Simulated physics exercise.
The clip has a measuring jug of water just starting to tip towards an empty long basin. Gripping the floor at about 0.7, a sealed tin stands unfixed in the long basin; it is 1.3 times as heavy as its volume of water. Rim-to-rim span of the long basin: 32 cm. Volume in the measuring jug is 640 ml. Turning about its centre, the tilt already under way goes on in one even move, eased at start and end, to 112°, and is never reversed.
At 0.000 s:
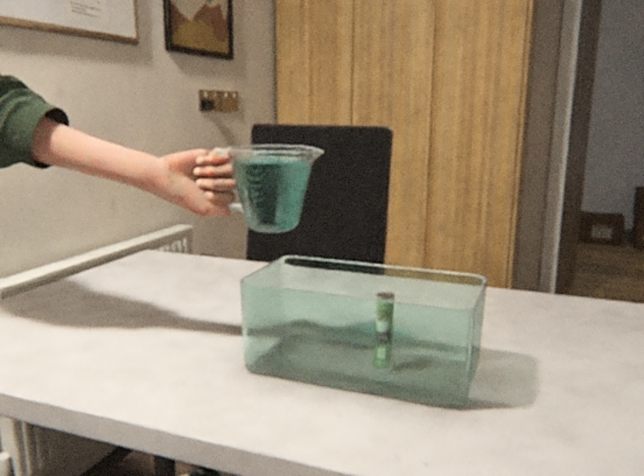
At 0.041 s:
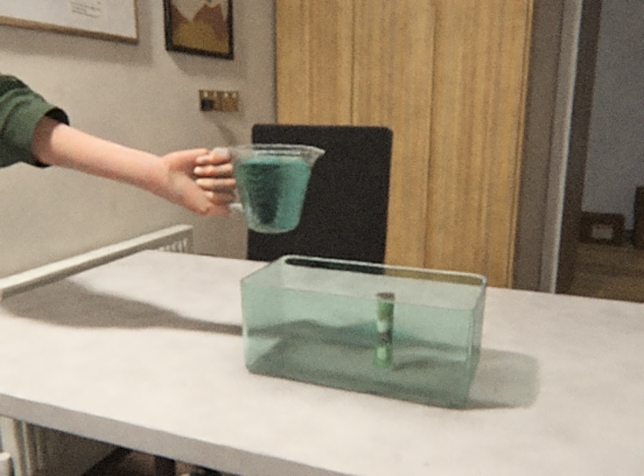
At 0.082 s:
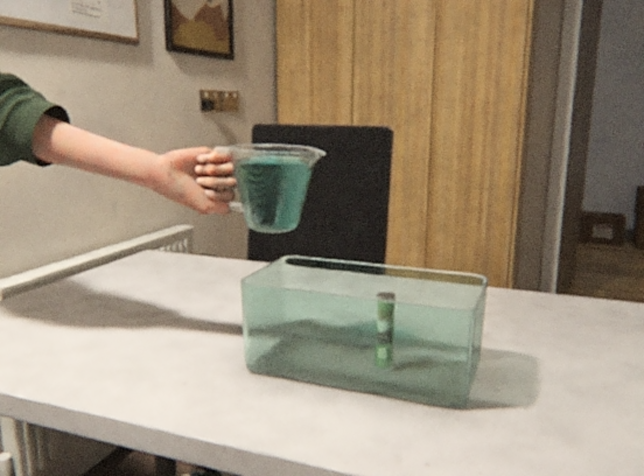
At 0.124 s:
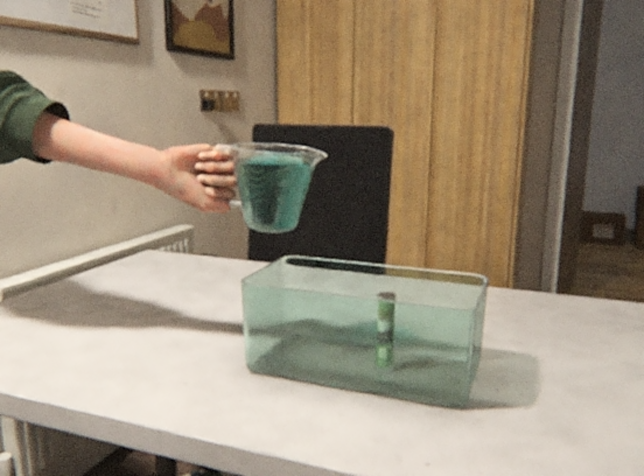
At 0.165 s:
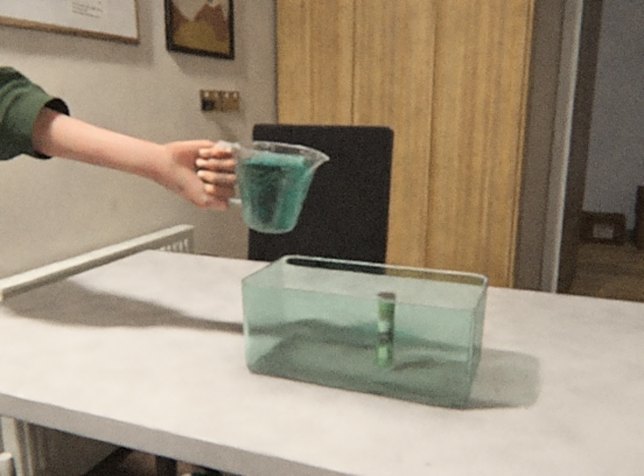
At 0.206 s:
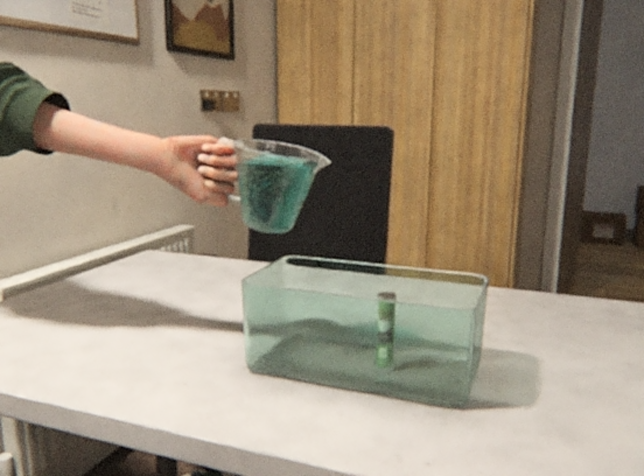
A measuring jug of water, gripped by a hand reaching in from the left, stayed still at first, then tilted slightly to the right above a long clear basin with a green tin standing inside.
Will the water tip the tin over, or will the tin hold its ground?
It is tipped over.
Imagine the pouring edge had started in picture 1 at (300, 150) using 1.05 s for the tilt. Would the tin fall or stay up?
Result: Tin upright.
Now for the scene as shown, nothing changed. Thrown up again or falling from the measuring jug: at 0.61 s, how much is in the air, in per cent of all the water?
It comes to roughly 22 per cent.
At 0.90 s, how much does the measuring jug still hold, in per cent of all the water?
8 %.
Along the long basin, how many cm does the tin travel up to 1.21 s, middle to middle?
Close to 7 cm.
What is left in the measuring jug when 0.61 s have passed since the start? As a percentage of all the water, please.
Around 66 in a hundred.
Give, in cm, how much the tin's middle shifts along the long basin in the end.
It finishes around 7.0 cm from where it began.
Then, 0.61 s in, the tilt is 70° and 65 per cent is still to pour; the tin stands where it began.
Then, 0.90 s in, the tilt is 107° and 8 per cent is still to pour; the tin leans 14°.
Then, 1.21 s in, the tilt is 112° and 0 per cent is still to pour; the tin lies on its side.
Then, 1.55 s in, the tilt is 112° and 0 per cent is still to pour; the tin lies on its side.
Finally, the tin lies on its side.
